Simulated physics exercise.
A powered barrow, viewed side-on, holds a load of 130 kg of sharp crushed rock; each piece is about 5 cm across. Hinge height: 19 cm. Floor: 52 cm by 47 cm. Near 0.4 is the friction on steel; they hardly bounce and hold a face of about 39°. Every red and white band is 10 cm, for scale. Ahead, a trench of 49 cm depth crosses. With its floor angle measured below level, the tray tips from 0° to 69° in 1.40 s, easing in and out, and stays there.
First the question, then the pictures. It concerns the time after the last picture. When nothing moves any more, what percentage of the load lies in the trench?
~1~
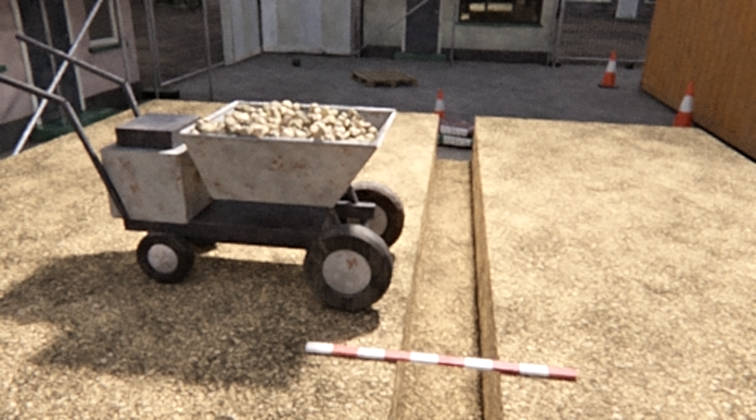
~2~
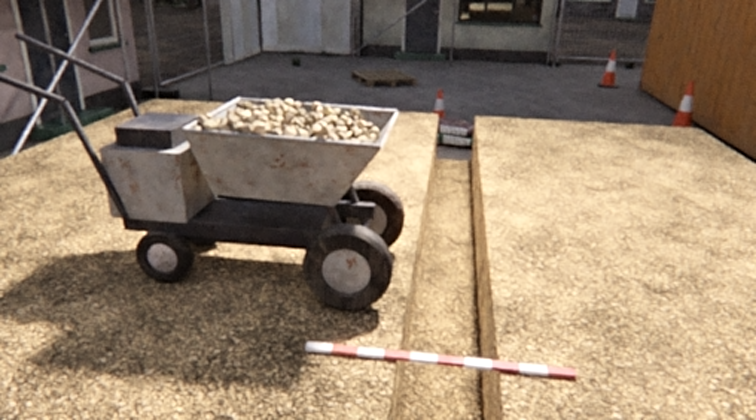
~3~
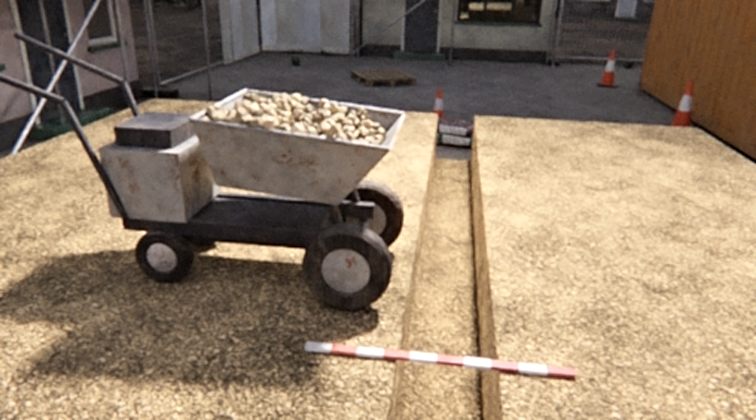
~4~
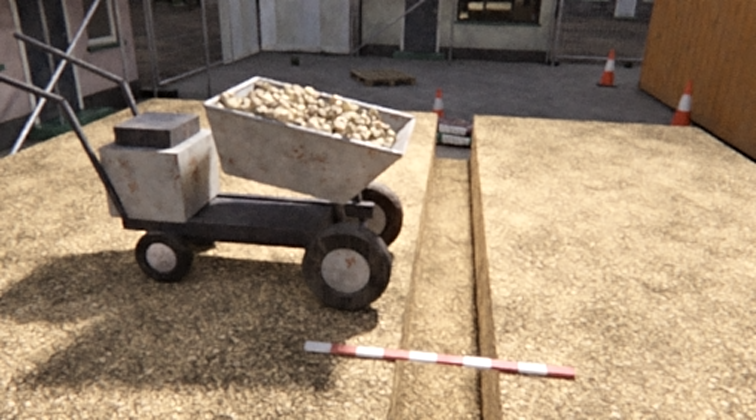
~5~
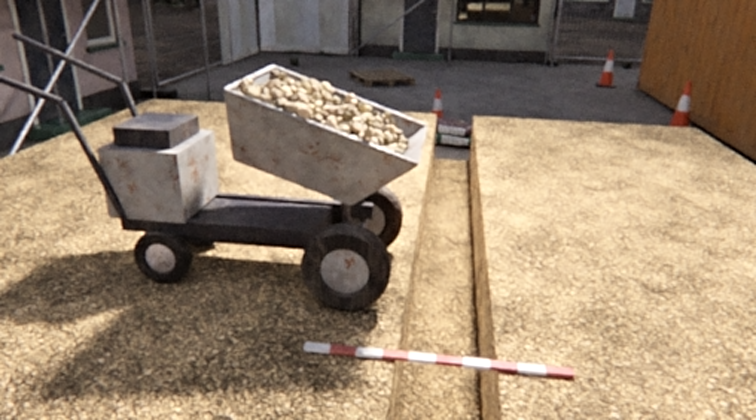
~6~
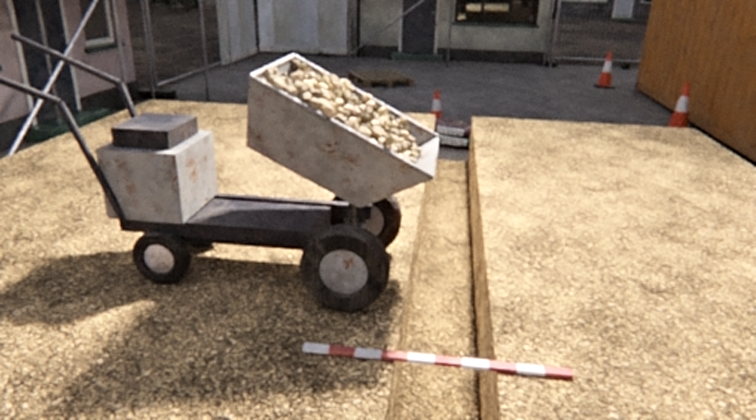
29 %.
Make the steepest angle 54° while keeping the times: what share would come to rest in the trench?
The trench would hold about 5% of it.
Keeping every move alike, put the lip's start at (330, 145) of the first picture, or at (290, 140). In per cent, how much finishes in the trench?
I'd expect some 60 per cent, then some 70.
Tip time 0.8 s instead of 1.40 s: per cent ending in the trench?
I'd put it at some 20 in a hundred.
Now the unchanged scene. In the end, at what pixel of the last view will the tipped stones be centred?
In the last view, about (510, 287).
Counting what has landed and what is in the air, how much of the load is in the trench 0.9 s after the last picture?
At that moment: Approx. 0 %.
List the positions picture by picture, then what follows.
In the first picture, the tray is at 0°, its lip at (378, 147); the top of the load is at (294, 111).
In the second picture, lip at (381, 147), floor tilted 1°, highest stones at (282, 109).
In the third picture, lip at (389, 150), floor tilted 5°, highest stones at (276, 102).
In the fourth picture, the tray is at 11°, its lip at (403, 155); the top of the load is at (279, 92).
In the fifth picture, lip at (418, 165), floor tilted 18°, highest stones at (280, 82).
In the sixth picture, lip at (433, 178), floor tilted 26°, highest stones at (298, 74).
Then, 0.5 s after the last picture the floor is at 58°, 100 % in the tray; the foremost stones are at (480, 210).
Then, 0.9 s after the last picture the floor is at 69°, 73 % in the tray, 2 % in the trench, 24 % past the trench; the foremost stones are at (590, 305).
Then, 1.3 s after the last picture the floor is at 69°, 54 % in the tray, 6 % in the trench, 41 % past the trench; the foremost stones are at (644, 285).
Then, 3.2 s after the last picture the floor is at 69°, 27 % in the tray, 29 % in the trench, 45 % past the trench; the foremost stones are at (654, 286).
